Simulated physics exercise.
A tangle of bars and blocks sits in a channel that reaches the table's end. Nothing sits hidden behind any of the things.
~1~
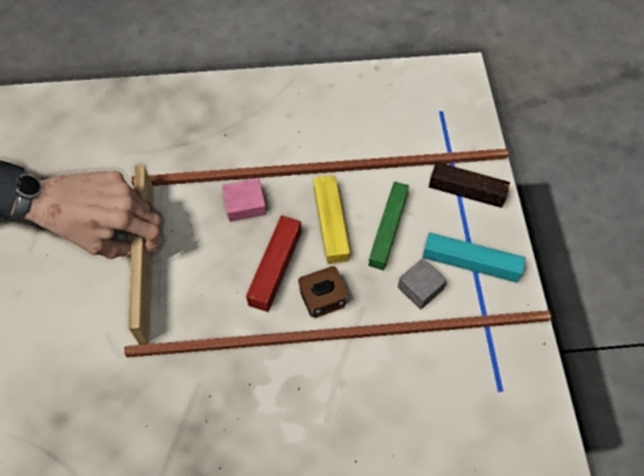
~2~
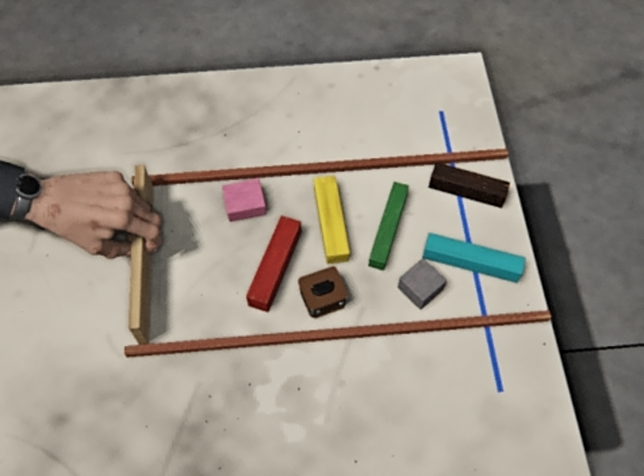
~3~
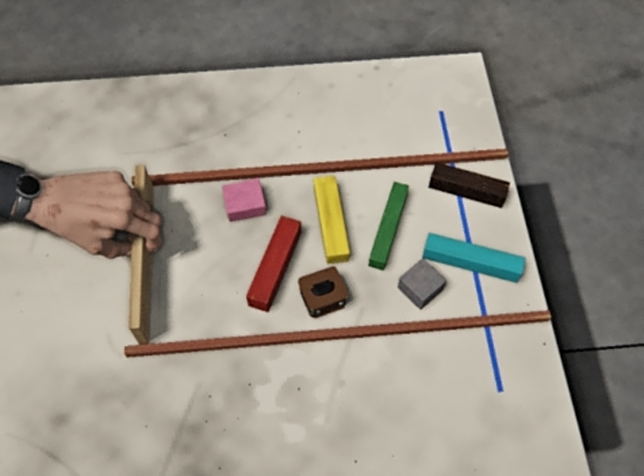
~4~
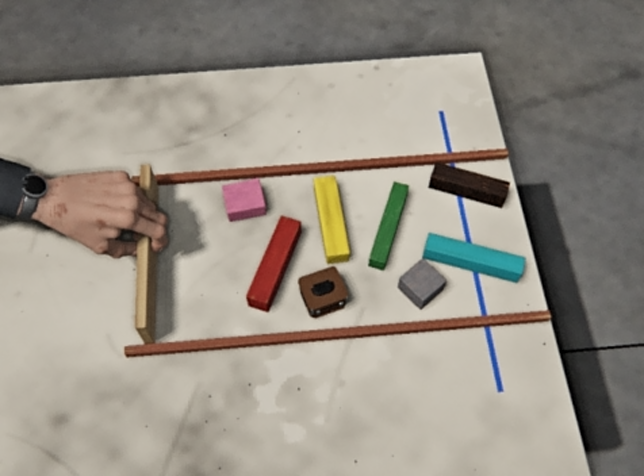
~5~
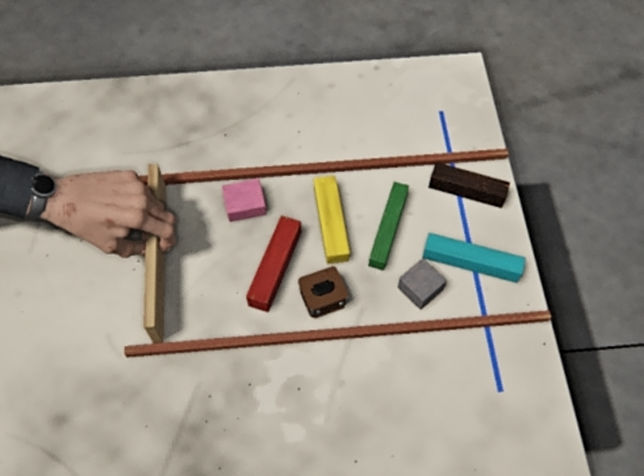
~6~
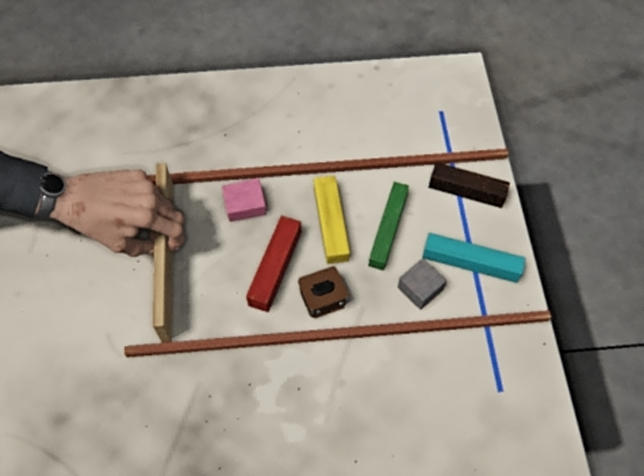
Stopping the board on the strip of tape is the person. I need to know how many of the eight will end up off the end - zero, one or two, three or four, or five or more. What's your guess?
Fallen: Three or four.
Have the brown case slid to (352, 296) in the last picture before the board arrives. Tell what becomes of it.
It does not fall.
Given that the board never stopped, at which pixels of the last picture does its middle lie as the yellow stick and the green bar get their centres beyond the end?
About (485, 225), and about (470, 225) for the other.
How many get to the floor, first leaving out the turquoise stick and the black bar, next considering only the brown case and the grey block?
1, then 2.
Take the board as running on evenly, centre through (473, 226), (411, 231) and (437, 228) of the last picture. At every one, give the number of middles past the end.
Respectively 4, 0 and 2.
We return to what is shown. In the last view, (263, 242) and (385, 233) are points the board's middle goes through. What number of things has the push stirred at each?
First position 2; second position 8.
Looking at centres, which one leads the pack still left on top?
It's the green bar that is foremost.
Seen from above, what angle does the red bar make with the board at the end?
Roughly 0° out of line.
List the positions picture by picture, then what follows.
Black bar (469, 185); turquoise stick (473, 258); grey block (422, 284); board (142, 252); tape (468, 237), in the first picture.
Turquoise stick (473, 258); pink block (244, 200), in the second picture.
Grey block (422, 284); yellow stick (331, 219), in the third picture.
Black bar (469, 185); brown case (323, 293), in the fourth picture.
Turquoise stick (473, 258); green bar (389, 225), in the fifth picture.
Black bar (469, 185); turquoise stick (473, 258); grey block (422, 284); board (164, 250); tape (468, 237), in the sixth picture.
Early on, none off yet; black bar at rest near (469, 185); turquoise stick at rest near (473, 258); grey block at rest near (422, 284).
Finally, the number that fall off is three or four; lost, grey block, turquoise stick and black bar.
